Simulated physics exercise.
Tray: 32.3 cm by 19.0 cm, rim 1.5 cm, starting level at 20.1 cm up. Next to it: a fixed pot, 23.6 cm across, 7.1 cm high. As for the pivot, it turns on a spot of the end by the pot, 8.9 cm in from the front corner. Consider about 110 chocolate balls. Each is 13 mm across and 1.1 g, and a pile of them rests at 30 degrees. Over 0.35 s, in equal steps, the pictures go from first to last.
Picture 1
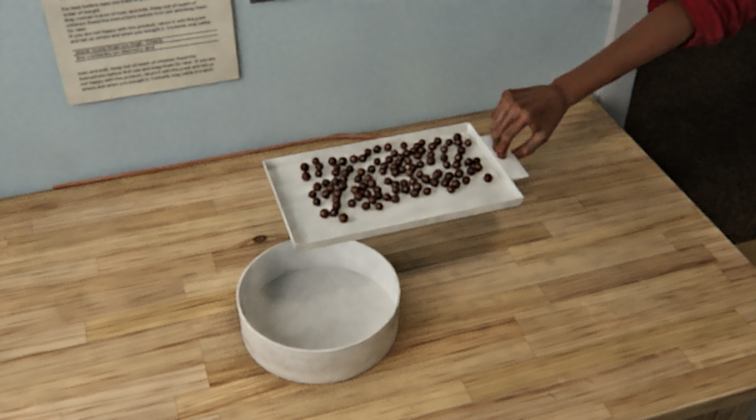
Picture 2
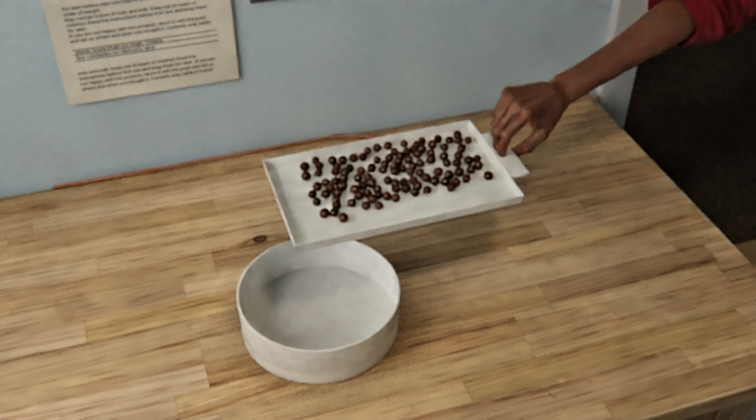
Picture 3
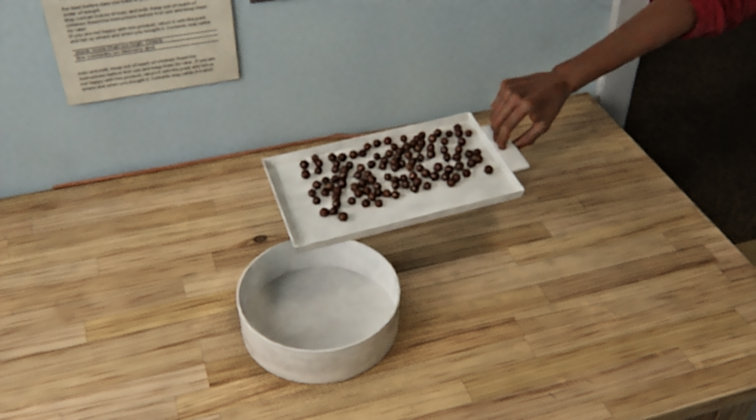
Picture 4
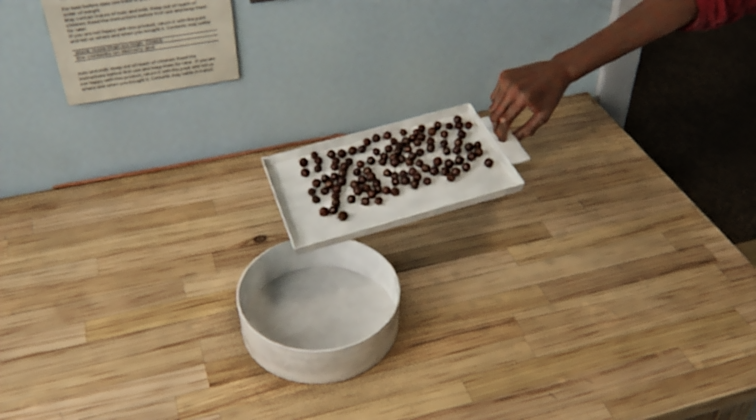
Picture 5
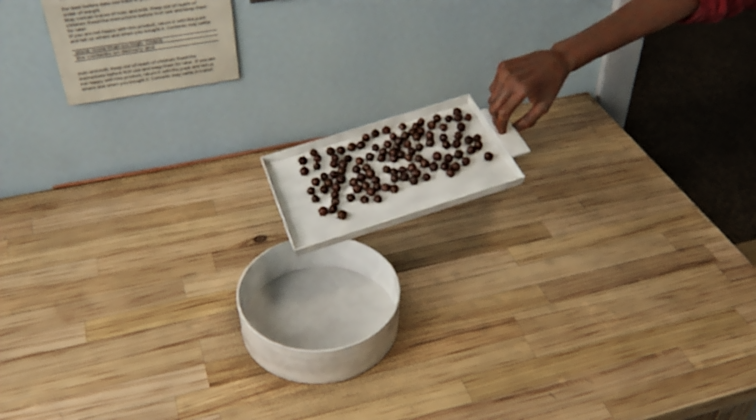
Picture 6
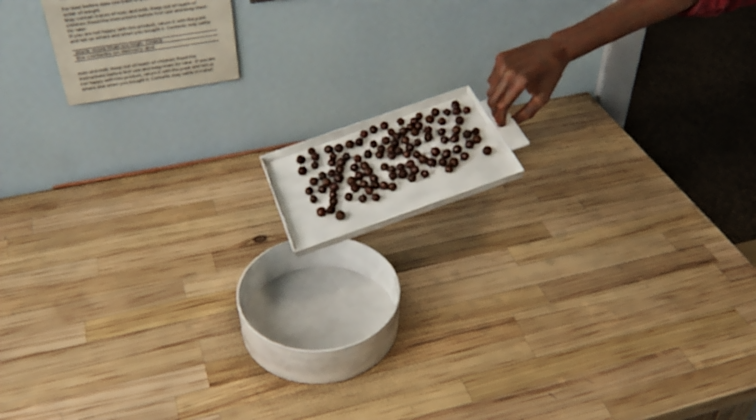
On a wooden counter, a hand slowly raises the right end of a tray of chocolate balls.
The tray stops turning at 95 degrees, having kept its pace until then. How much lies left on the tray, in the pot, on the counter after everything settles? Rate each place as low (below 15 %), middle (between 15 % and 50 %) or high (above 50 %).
Ratings: Tray low; pot high; counter low.
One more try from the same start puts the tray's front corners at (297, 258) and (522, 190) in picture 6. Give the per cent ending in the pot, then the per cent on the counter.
The pot gets 75 and the counter 25.
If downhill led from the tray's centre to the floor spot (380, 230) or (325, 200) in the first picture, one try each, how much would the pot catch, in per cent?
First try: About 80 percent; second try: About 50 percent.
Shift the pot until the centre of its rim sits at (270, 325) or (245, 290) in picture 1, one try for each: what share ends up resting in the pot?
Around 100 per cent, then around 80 per cent.
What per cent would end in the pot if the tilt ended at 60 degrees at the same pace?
Result: Close to 5 %.
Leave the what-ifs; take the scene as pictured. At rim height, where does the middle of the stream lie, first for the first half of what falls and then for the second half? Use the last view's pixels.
I'd mark about (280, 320) for the first half and about (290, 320) for the second.
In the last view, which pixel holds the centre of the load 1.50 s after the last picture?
Expected load position: Near (309, 206).
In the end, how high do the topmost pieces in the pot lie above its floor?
Around 3.0 cm above the floor.
Then, 0.90 s after the last picture, tilt 51 degrees; the tray holds 100 %, the pot 0 %.
Then, 1.50 s after the last picture, tilt 76 degrees; the tray holds 95 %, the pot 5 %.
Then, 2.14 s after the last picture, tilt 95 degrees; the tray holds 15 %, the pot 50 %.
In the end, tray 0 %, pot 95 %, counter 5 %.
